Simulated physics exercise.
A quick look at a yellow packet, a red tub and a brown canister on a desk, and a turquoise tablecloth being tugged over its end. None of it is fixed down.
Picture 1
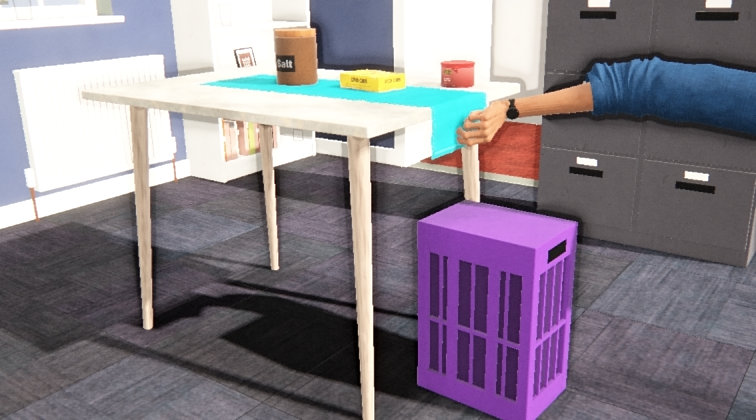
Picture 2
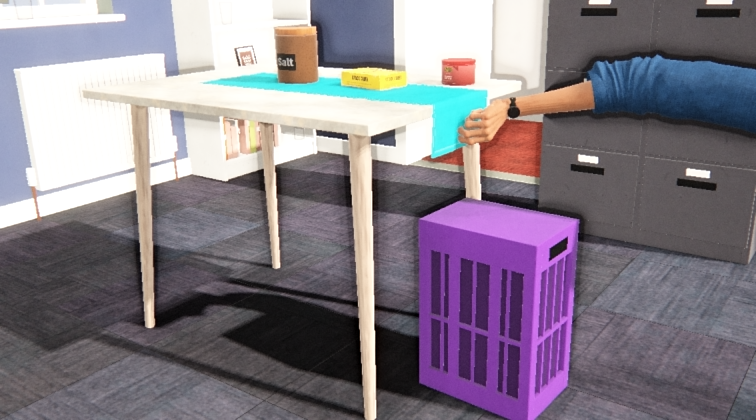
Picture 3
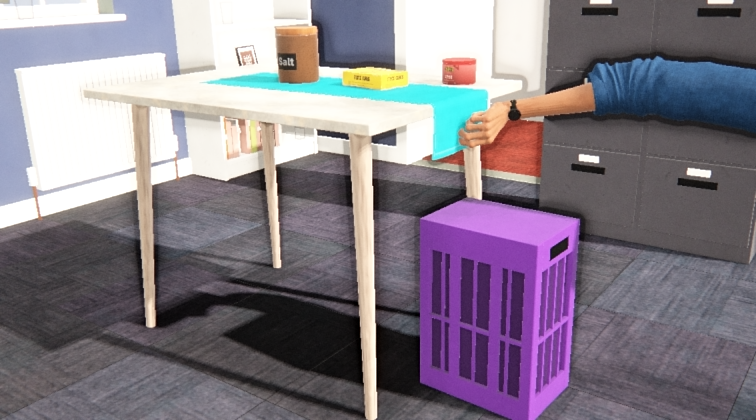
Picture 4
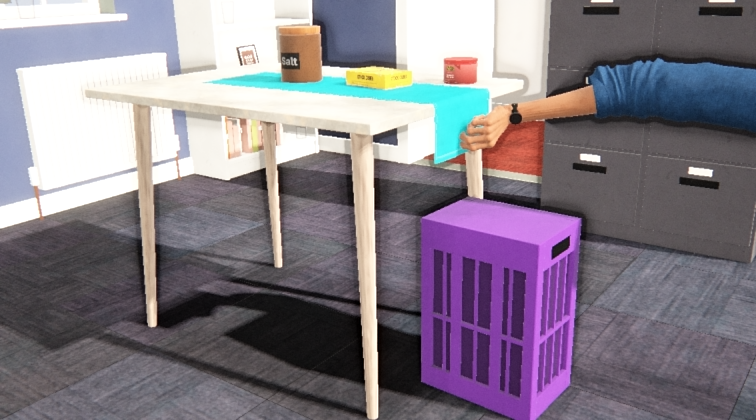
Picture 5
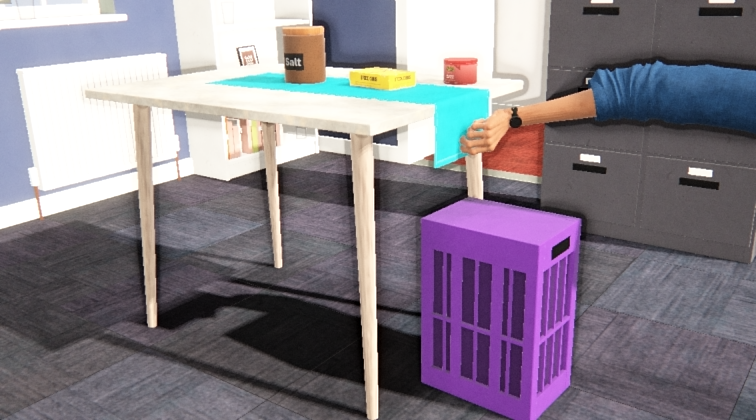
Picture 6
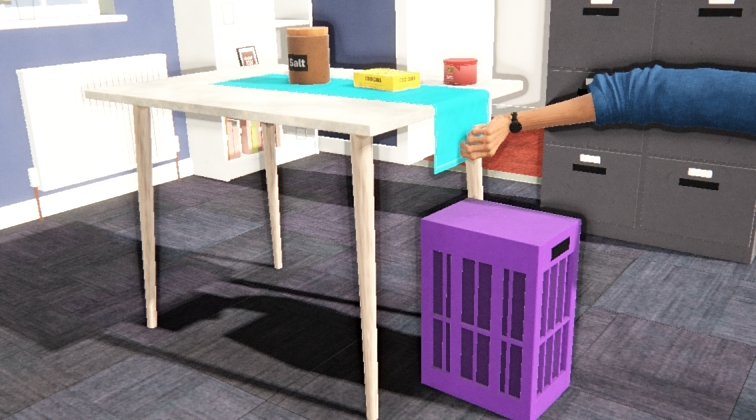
A hand slowly pulls a turquoise cloth rightward over a table's end, shifting the items on it slightly.
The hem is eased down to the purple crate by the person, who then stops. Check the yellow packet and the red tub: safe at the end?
Yellow packet yes; red tub yes.
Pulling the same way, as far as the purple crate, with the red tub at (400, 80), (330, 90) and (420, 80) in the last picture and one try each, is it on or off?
It leaves the surface on the first try, stays up top on the second and leaves the surface on the third.
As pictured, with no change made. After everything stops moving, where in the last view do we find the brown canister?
Its middle is at (344, 58).
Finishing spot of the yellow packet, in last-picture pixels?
When everything settles, look roughly at (427, 82).
Then, 0.28 s past the final frame, hem going down; packet moved a little; tub still.
Then, 0.72 s past the final frame, hem going down; packet carried along near (416, 82); tub still.
Then, 1.18 s past the final frame, hem on the crate; packet carried along near (427, 82); tub still.
When it is over, hem on the crate; packet carried along near (427, 82); tub still. The yellow packet remains up there and the red tub keeps clear of the edge.
